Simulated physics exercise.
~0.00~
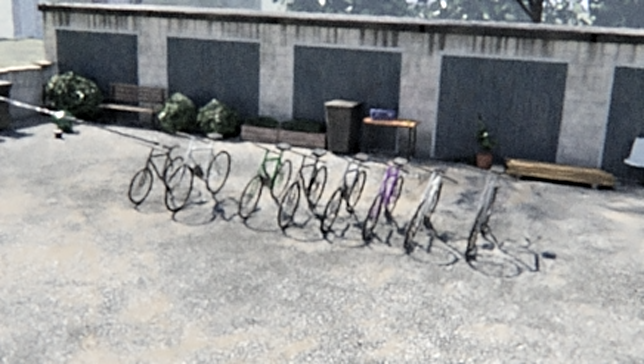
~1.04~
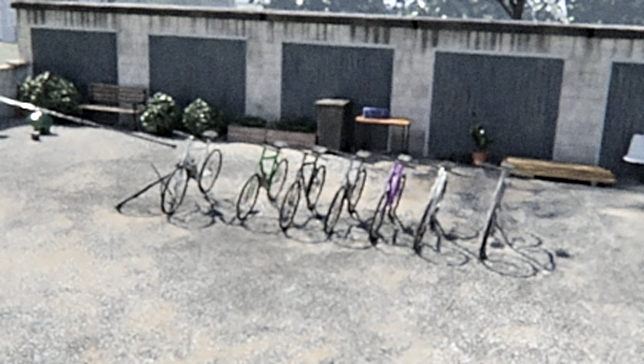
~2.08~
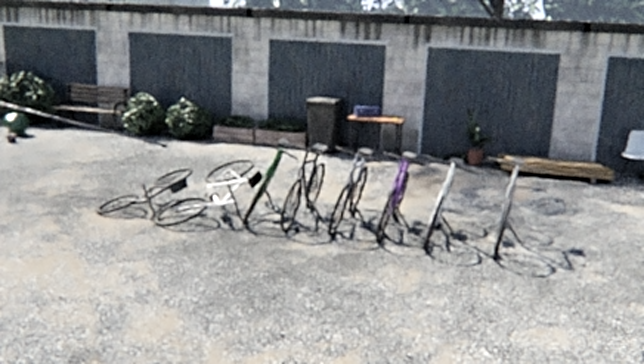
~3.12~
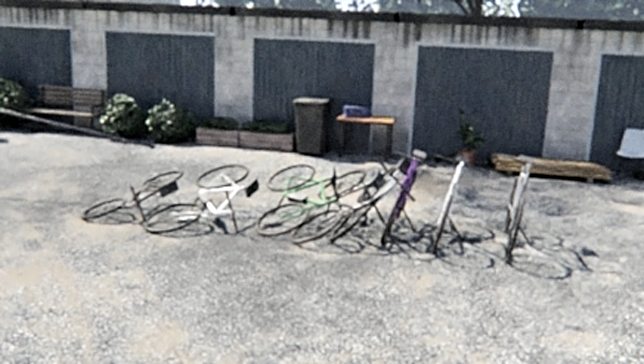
Parked bicycles in a row toppling rightward one after another in a sunlit gravel yard, the purple one and two others staying upright.
